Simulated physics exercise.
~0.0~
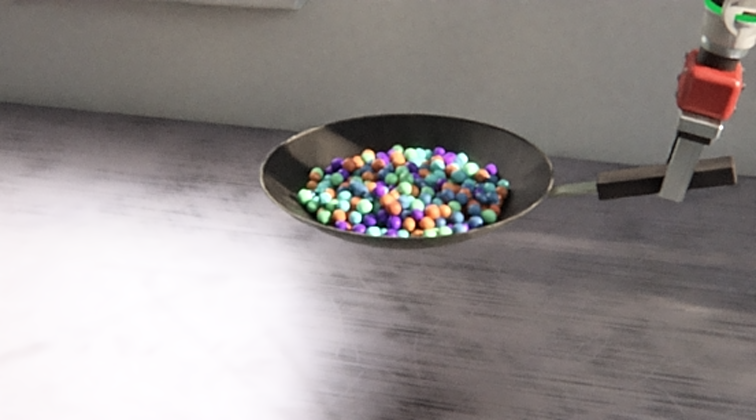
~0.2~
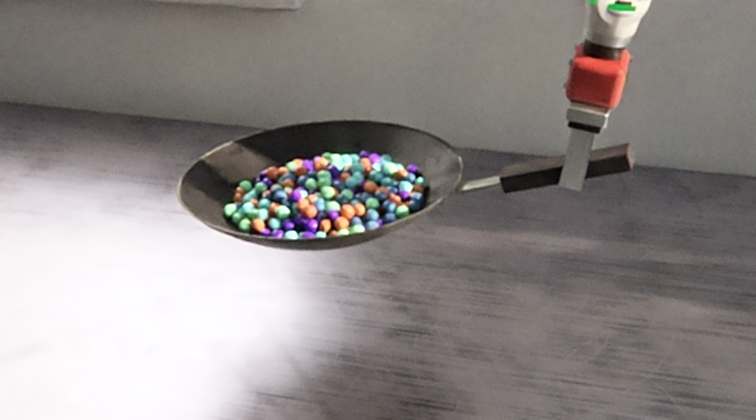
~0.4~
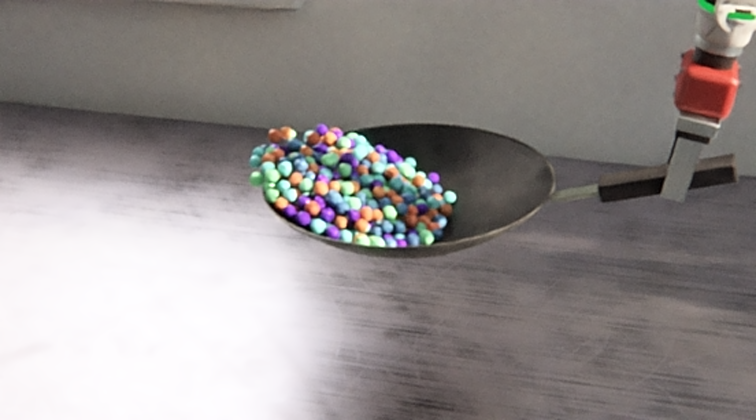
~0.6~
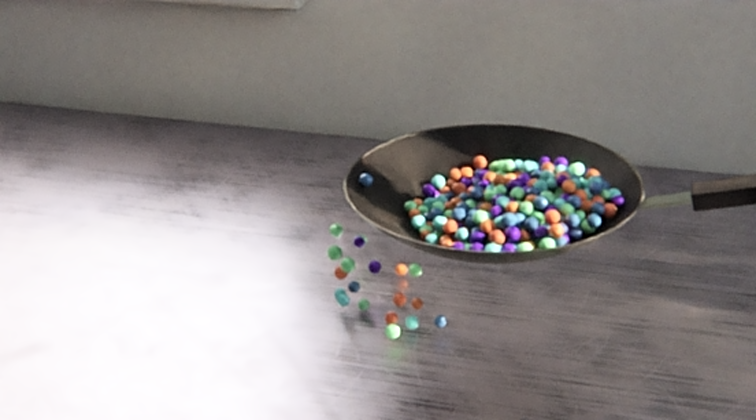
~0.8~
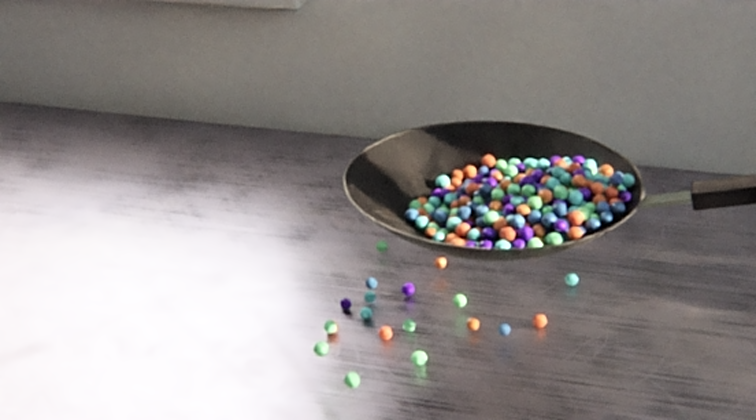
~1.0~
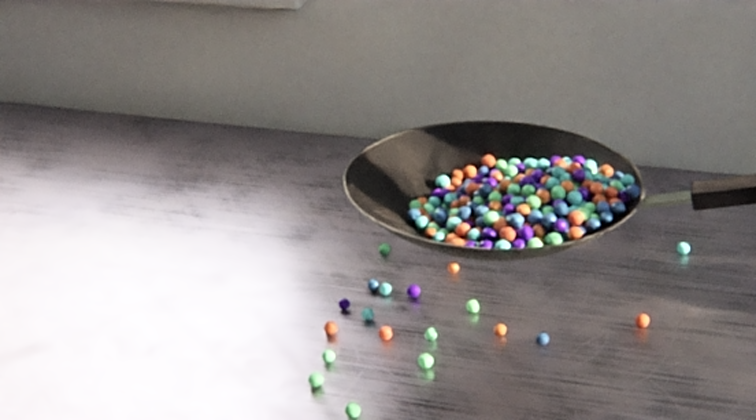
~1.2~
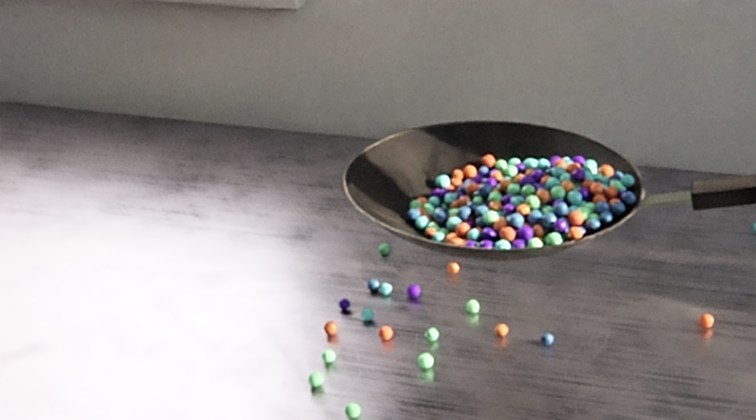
The clip opens on a robot gripper holding a dark wok by its handle above a grey surface, with a heap of small round sweets in purple, orange, green and blue inside. The arm moves the wok to the left, then draws it back to the right, and the sweets surge up against the left side. As the wok continues right, a small cluster spills over the rim and falls. The dropped sweets scatter across the surface, a few rolling off to the right. The wok stops and holds still, most sweets still piled inside and a small share lying strewn below.
